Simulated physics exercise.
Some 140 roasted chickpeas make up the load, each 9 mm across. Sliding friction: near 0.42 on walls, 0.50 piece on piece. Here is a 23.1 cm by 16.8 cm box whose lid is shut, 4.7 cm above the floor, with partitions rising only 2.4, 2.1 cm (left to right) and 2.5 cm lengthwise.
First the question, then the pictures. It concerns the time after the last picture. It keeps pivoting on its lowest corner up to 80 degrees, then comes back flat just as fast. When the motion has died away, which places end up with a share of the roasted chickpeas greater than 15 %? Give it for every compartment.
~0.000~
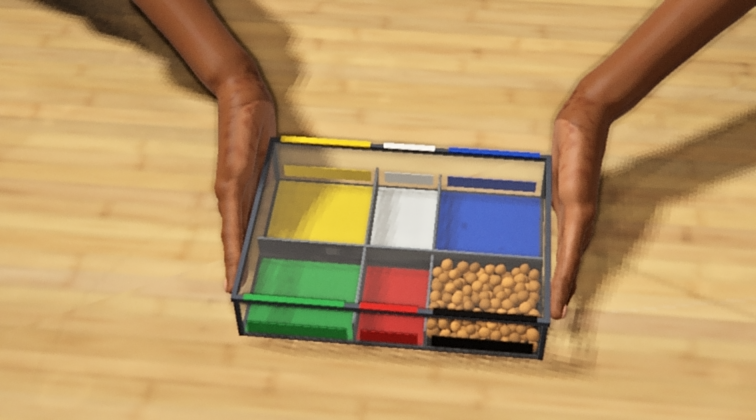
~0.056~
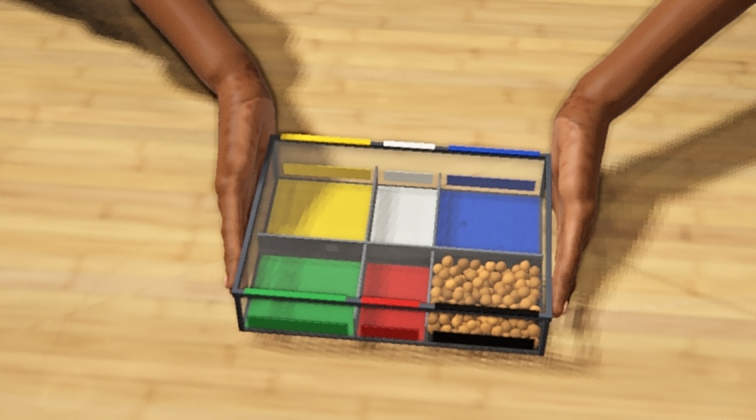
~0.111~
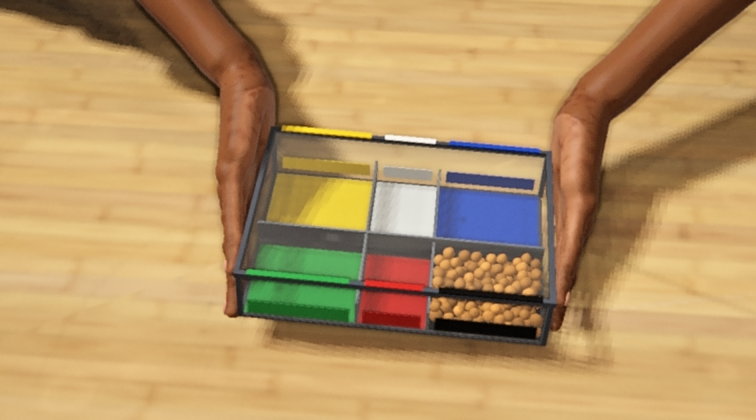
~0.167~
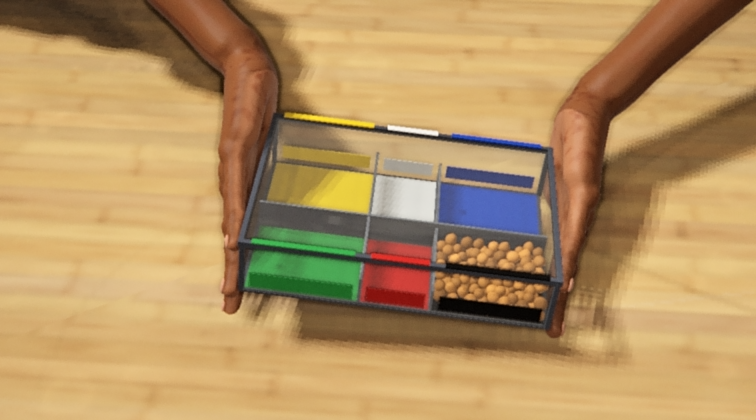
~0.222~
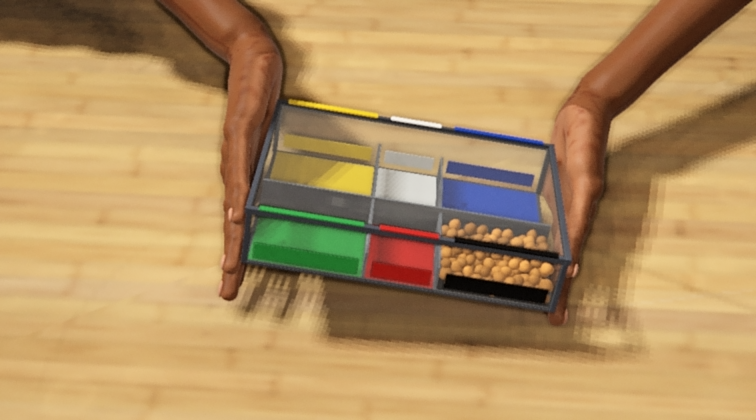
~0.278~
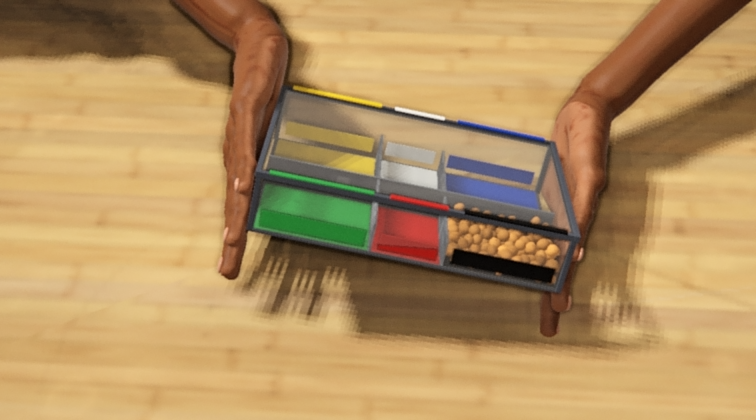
Red - no; blue - yes; green - no; yellow - no; white - no; black - yes.
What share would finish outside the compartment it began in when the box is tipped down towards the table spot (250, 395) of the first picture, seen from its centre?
Some 35 per cent.
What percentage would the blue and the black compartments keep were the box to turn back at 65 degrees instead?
Then blue would end with 15 per cent and black with 85 per cent.
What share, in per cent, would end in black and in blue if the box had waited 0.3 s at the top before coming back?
Result - black: 50 %, blue: 50 %.
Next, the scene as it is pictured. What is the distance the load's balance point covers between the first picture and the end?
It moves around 6.0 centimetres.
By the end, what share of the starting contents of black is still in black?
Around 50 per cent of it.
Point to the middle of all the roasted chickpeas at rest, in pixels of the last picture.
Close to pixel (510, 272).
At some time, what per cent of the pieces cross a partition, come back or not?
The share is close to 50 percent.
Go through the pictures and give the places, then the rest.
In the first picture, box tilt 0 degrees, front corners at (237, 296) and (545, 320); black 100 %.
In the second picture, box tilt 1 degrees, front corners at (238, 291) and (546, 315).
In the third picture, box tilt 6 degrees, front corners at (239, 272) and (550, 302), lowest corner right back.
In the fourth picture, box tilt 12 degrees, front corners at (244, 241) and (557, 281), lowest corner right back.
In the fifth picture, box tilt 18 degrees, front corners at (251, 209) and (565, 259), lowest corner right back.
In the sixth picture, box tilt 24 degrees, front corners at (261, 173) and (574, 237), lowest corner right back; black 100 %. Its pace works out near 110 degrees a second.
After 0.91 s, tilt 78 degrees; blue 25 %, black 75 %.
After 1.34 s, tilt 32 degrees; blue 50 %, black 50 %.
Then, at 1.84 s, tilt 0 degrees; blue 50 %, black 50 %.
By 2.3 s all is still; red 0 %, blue 45 %, green 0 %, yellow 0 %, white 0 %, black 50 %.
